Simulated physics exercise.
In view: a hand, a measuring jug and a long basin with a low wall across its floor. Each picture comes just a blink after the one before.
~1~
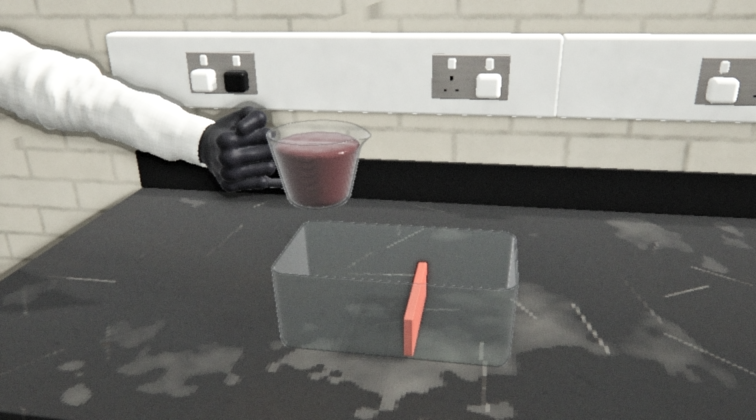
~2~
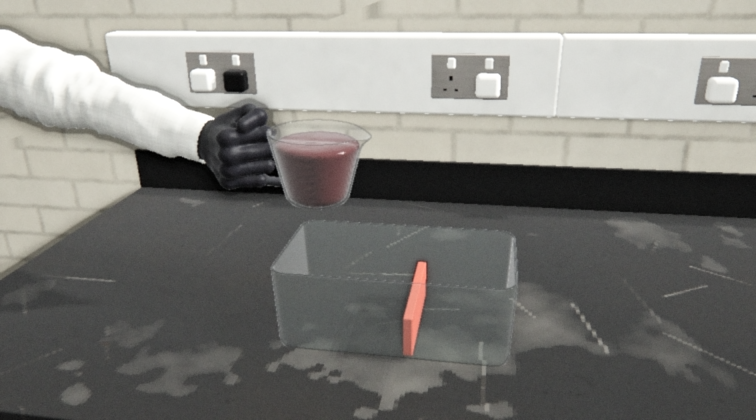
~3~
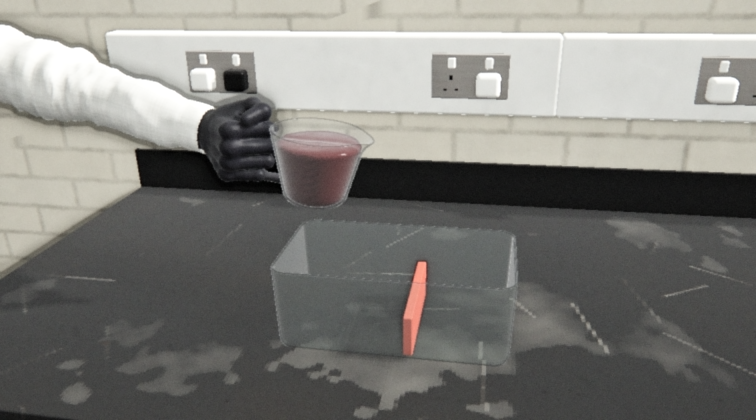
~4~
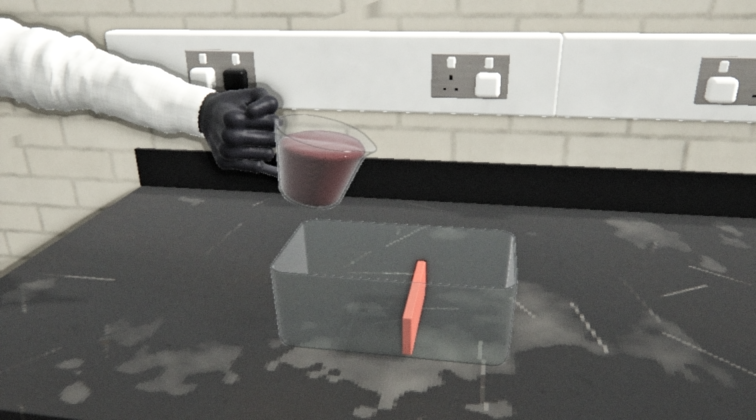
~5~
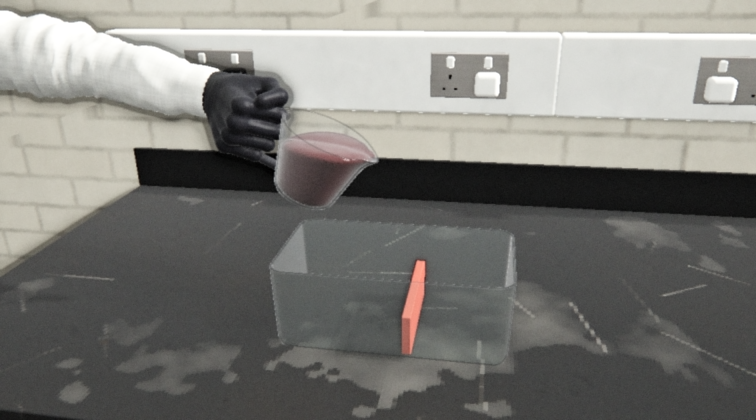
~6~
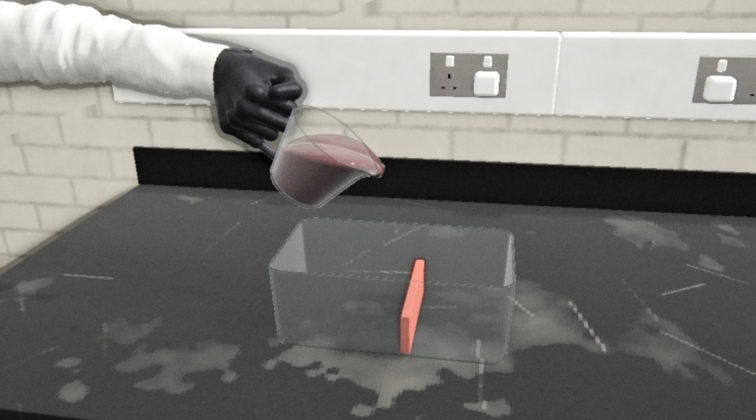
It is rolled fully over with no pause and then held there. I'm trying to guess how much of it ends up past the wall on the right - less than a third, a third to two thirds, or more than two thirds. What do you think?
Fails to reach a third.
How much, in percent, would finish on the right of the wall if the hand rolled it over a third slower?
It works out near 30 %.
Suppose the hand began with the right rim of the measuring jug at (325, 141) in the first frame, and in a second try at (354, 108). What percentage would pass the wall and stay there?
Try one: 5 %; try two: 10 %.
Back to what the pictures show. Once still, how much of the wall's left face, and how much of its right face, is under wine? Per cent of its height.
I get 30 % for the left and 10 % for the right.
A moment on, the measuring jug is tipped right over and 20 per cent is still to pour, 39 is left of the wall and 19 right of it.
Next, the measuring jug is tipped right over and 0 per cent is still to pour, 78 is left of the wall and 18 right of it.
Then the measuring jug is tipped right over and 0 per cent is still to pour, 76 is left of the wall and 22 right of it.
Later the measuring jug is tipped right over and 0 per cent is still to pour, 76 is left of the wall and 22 right of it.
In the end 76 per cent lies left of the wall, 22 right of it and 2 outside.
